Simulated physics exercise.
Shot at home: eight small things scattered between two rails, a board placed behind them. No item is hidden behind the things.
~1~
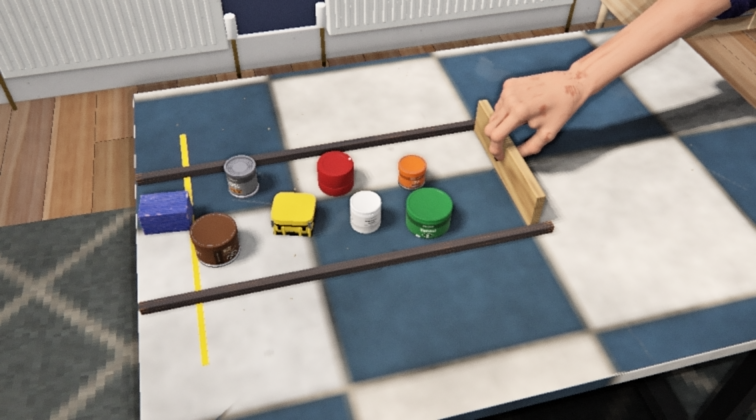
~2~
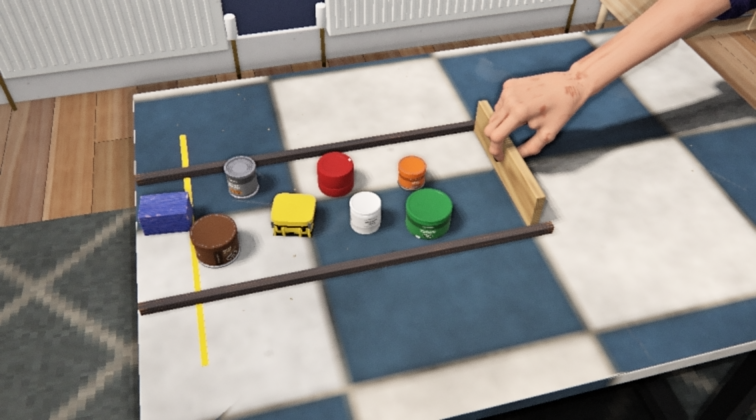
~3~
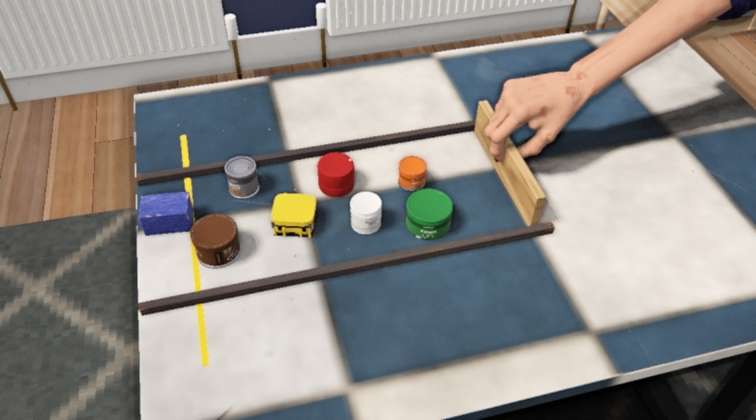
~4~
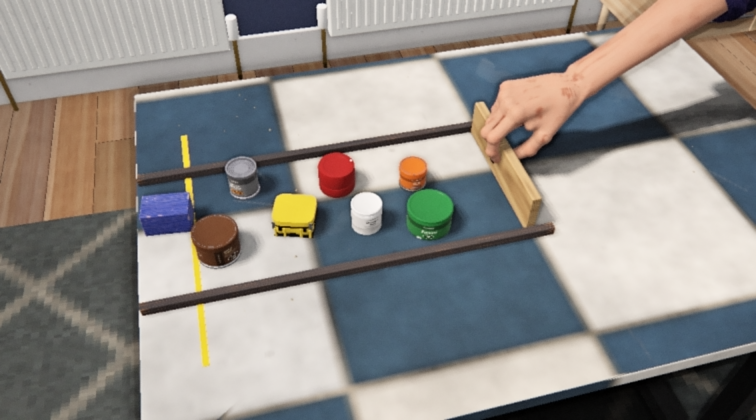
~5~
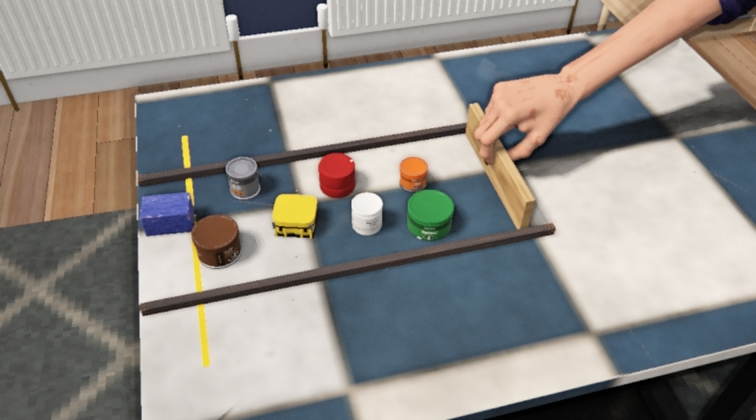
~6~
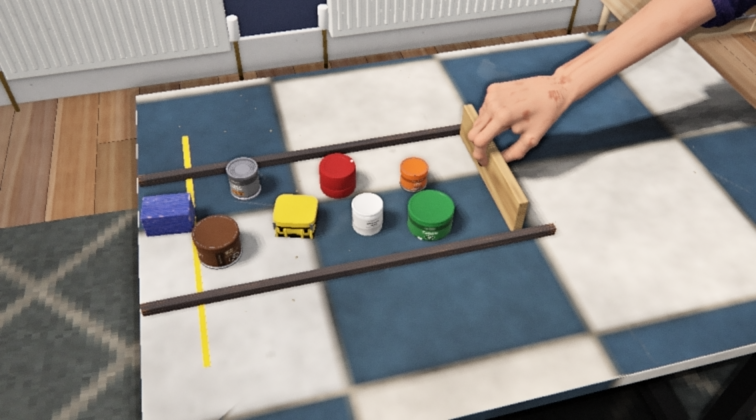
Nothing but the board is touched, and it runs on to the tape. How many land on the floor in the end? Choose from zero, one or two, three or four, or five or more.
In the end, one or two land there.
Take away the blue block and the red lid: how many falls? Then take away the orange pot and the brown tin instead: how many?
The count is 0 in the first case and 1 in the second.
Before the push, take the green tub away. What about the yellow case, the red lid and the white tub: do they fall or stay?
As for the yellow case, it holds; the red lid holds; and the white tub holds.
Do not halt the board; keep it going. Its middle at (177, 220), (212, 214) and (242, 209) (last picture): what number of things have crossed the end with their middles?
Counts per position: 4 / 1 / 0.
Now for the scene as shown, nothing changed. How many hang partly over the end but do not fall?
Answer: 3.
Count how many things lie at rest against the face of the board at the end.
It touches 4.
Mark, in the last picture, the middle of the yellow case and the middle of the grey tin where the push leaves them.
You'll find the yellow case at roughly (141, 222) and the grey tin at roughly (138, 187).
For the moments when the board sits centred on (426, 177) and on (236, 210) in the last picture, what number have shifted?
At the first spot the count is 2, and at the second it is 8.
A little later, none off yet; blue block at rest near (169, 214); brown tin at rest near (218, 242); grey tin at rest near (244, 179).
Next, none off yet; blue block at rest near (169, 214); brown tin at rest near (218, 242); grey tin moving near (238, 178).
When it is over, the number that fall off is one or two; down, blue block.
